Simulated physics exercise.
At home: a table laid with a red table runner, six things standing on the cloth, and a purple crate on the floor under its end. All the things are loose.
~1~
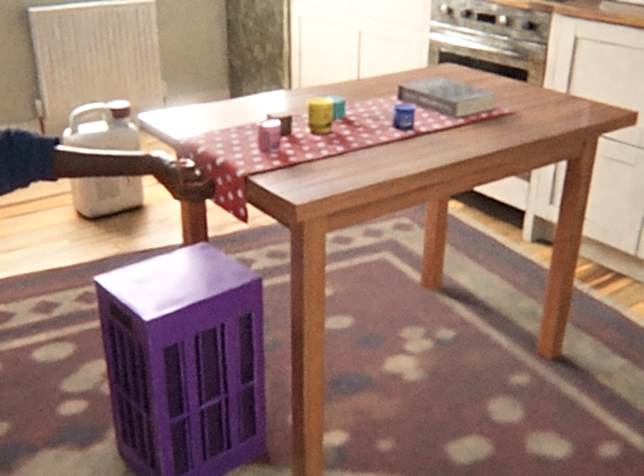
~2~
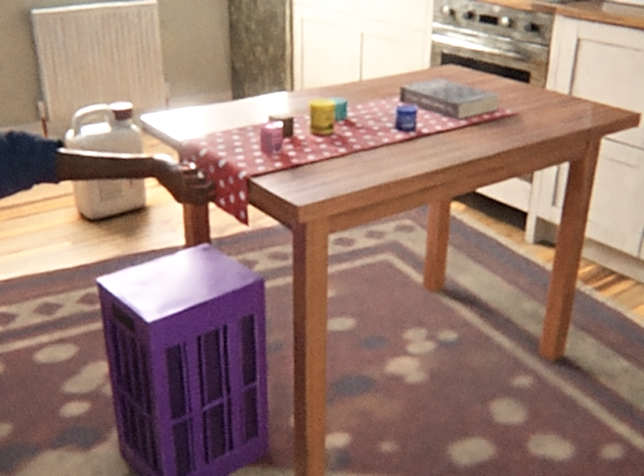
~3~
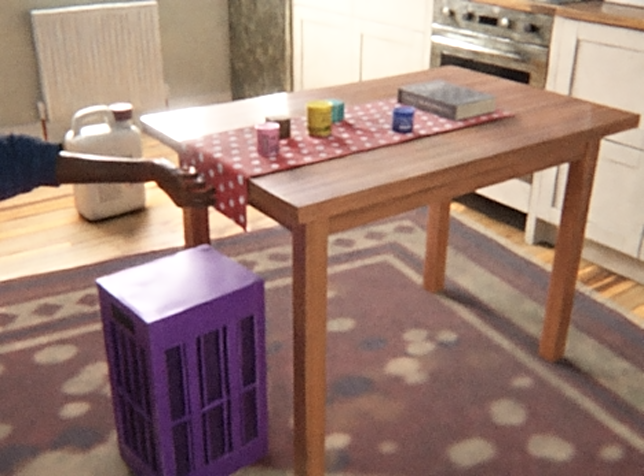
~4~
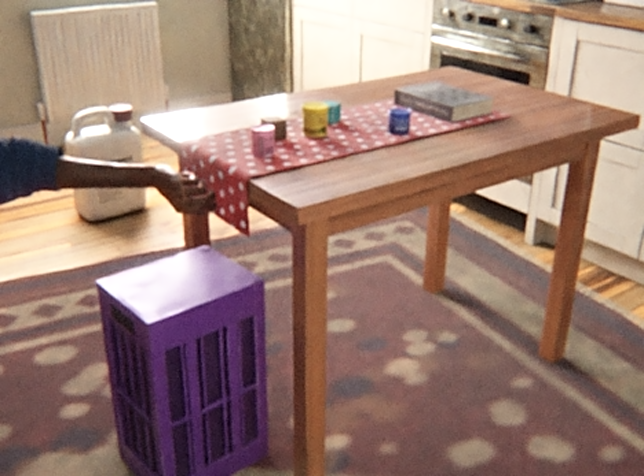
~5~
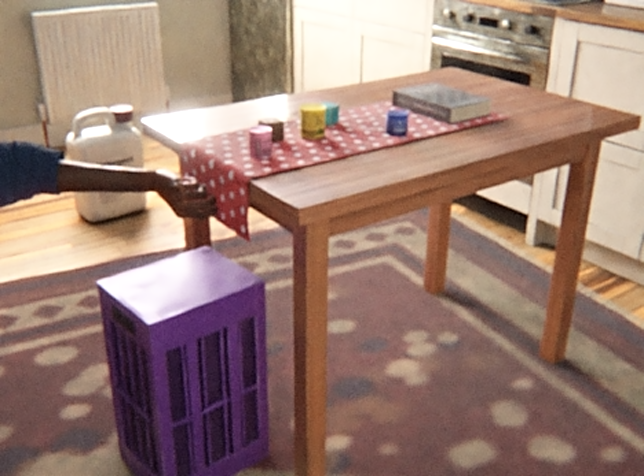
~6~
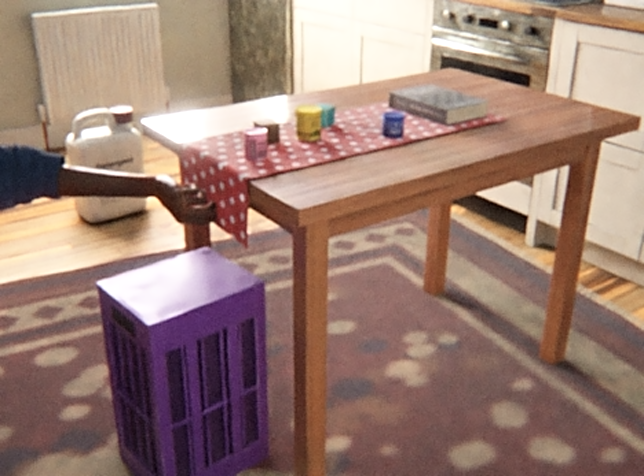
A hand at the left gripped the end of a red dotted runner and slowly drew it a little way down over the table's edge, and the small pots and book on it shifted slightly left.
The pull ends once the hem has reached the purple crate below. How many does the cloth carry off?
The count of fallen things is one.
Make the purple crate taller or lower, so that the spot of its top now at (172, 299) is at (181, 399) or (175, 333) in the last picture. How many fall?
Over the edge go 4 and 2.
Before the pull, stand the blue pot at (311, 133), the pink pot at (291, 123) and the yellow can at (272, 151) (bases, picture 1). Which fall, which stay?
The blue pot remains up, the pink pot keeps its place on top, the yellow can falls.
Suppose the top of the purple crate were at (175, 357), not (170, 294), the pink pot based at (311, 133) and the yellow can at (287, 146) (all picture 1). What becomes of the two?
The pink pot comes down, the yellow can comes down.
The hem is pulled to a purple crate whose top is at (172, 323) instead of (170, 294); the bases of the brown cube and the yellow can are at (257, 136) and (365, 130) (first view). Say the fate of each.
The brown cube tumbles off, the yellow can holds on.
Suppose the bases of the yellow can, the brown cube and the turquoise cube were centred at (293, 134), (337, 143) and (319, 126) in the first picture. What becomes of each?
The yellow can stays on, the brown cube does not fall, the turquoise cube stays on.
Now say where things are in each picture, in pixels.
Hem (248, 225); pink pot (269, 122); brown cube (279, 113); yellow can (320, 101); turquoise cube (334, 99); blue pot (404, 107); top of the crate (170, 294), in the first picture.
Hem (250, 227); pink pot (271, 124), in the second picture.
Hem (246, 232); brown cube (278, 117), in the third picture.
Hem (250, 237); yellow can (315, 105); top of the crate (172, 298), in the fourth picture.
Hem (250, 242); turquoise cube (327, 105), in the fifth picture.
Hem (248, 248); pink pot (255, 131); brown cube (266, 121); yellow can (308, 108); turquoise cube (323, 107); blue pot (394, 114), in the sixth picture.
A little later, hem near (215, 243); all still up.
Next, hem on the crate; pink pot gone.
When it is over, hem on the crate; pink pot gone. It carries off one.
